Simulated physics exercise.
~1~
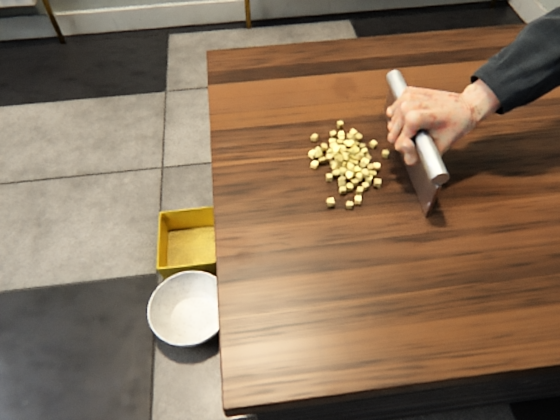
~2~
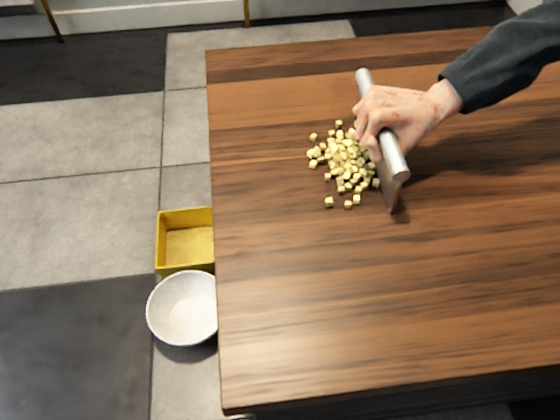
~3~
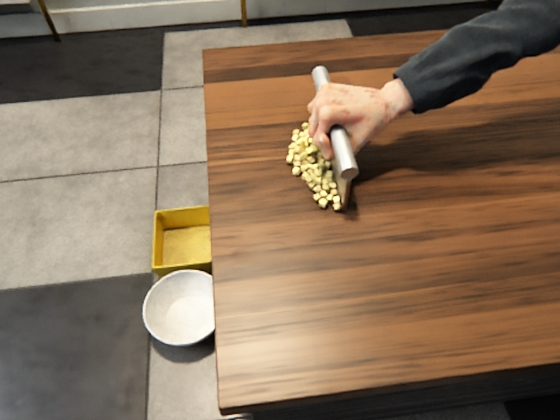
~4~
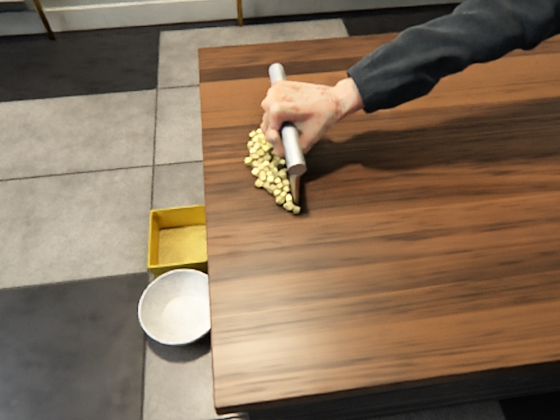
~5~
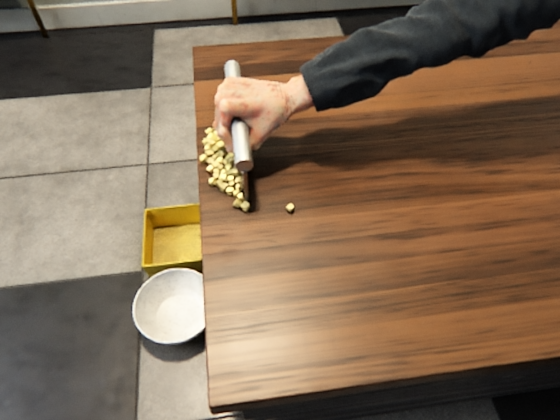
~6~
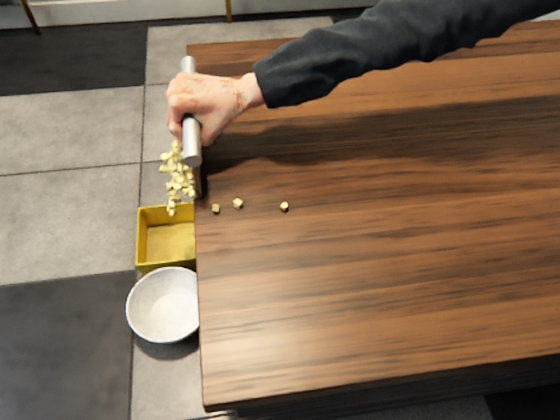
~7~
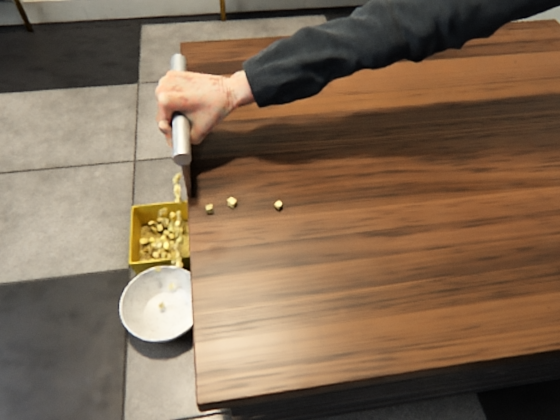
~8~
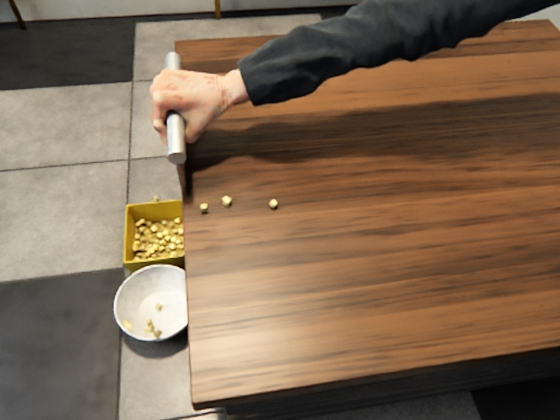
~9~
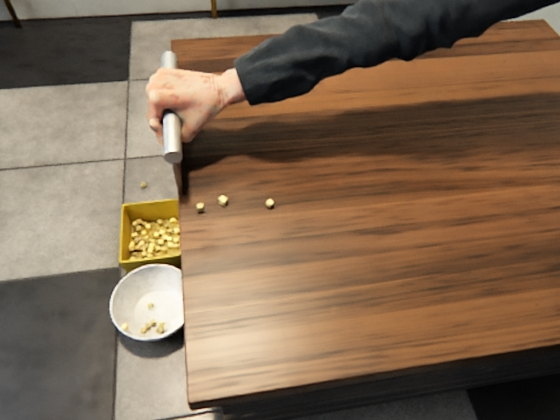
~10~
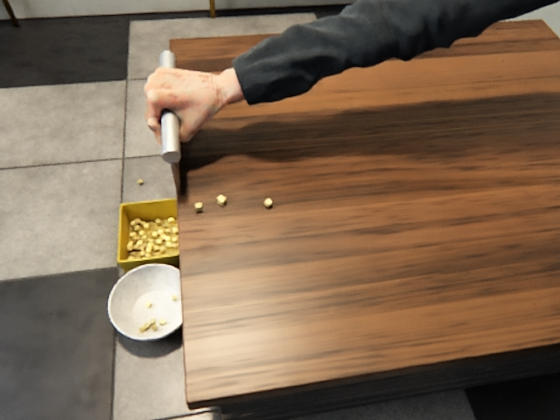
A hand holding a metal scraper pushes a pile of small pale potato cubes leftward across a wooden tabletop and over its edge. Most drop into the yellow tin, a few land in the white bowl, one lies on the floor, and three remain on the table.
